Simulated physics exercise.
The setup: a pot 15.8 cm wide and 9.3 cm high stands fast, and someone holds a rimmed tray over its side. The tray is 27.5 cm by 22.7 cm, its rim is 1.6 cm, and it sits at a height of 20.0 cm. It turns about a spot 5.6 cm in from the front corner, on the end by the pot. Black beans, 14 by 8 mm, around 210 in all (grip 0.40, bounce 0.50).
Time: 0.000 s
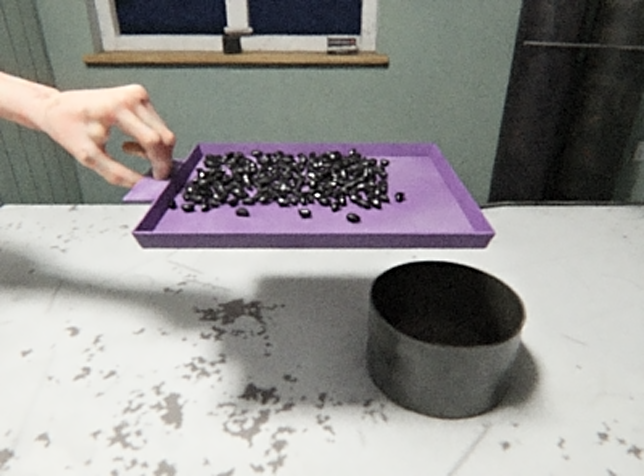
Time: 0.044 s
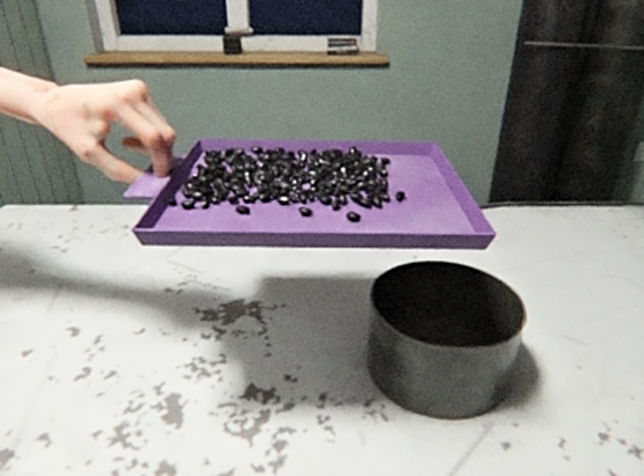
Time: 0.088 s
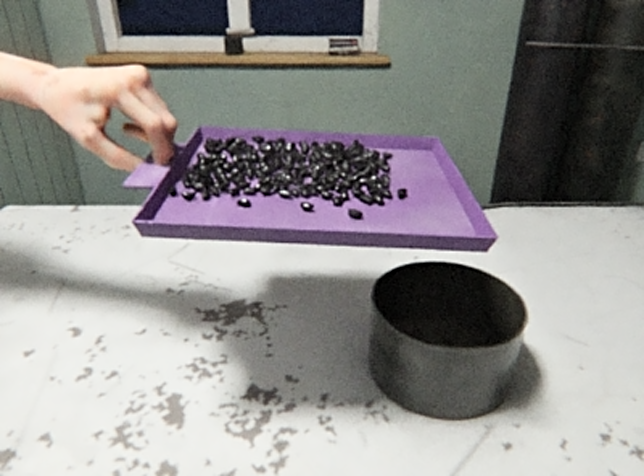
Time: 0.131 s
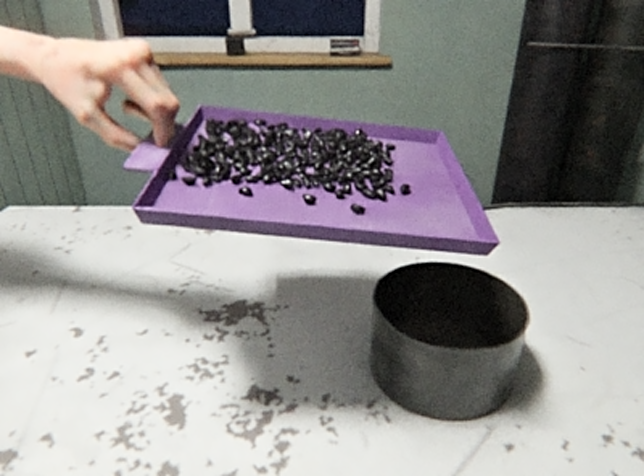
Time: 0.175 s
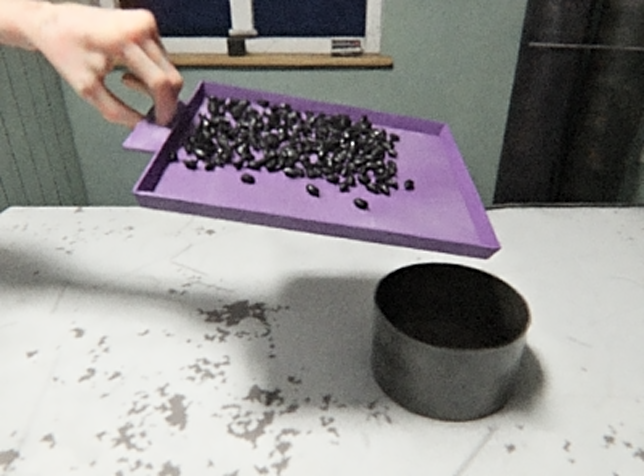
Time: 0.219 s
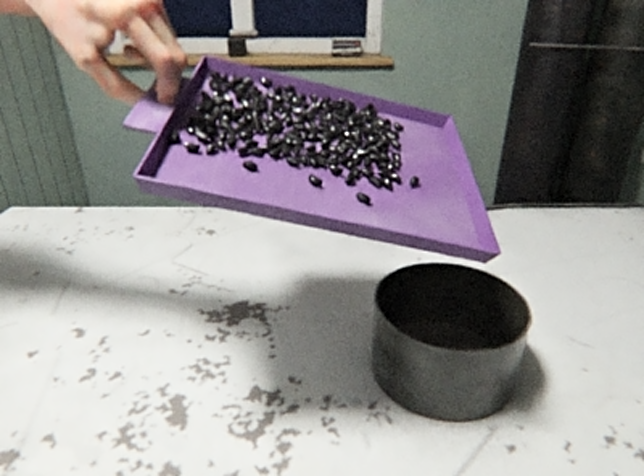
A purple tray of black beans tilts down rightward as a hand raises its left end.
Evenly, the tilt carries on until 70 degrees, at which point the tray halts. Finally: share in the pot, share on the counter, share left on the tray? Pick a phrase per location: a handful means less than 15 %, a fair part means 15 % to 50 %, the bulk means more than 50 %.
Pot: A handful, counter: The bulk, tray: A handful.
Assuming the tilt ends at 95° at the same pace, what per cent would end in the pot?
Estimate: Roughly 5 percent.
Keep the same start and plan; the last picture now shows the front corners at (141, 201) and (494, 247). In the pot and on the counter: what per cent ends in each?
Per cent by place - pot 0, counter 90.
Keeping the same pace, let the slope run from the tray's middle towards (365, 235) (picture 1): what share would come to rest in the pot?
The share comes to about 0 in a hundred.
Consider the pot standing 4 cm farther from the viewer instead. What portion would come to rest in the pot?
In that setup it would come to near 0 per cent.
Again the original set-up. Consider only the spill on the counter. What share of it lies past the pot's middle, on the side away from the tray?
Around 90 per cent, give or take.
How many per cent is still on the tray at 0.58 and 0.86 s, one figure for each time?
In order, near 100 and near 10.
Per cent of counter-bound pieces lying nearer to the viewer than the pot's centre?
About 100 percent of the spill.
After 0.44 s, tilt 45 degrees; the tray holds 100 %, the pot 0 %.
After 0.58 s, tilt 62 degrees; the tray holds 100 %, the pot 0 %.
After 0.86 s, tilt 70 degrees; the tray holds 10 %, the pot 0 %.
At rest (2.0 s), pot 0 %, counter 95 %, tray 5 %.
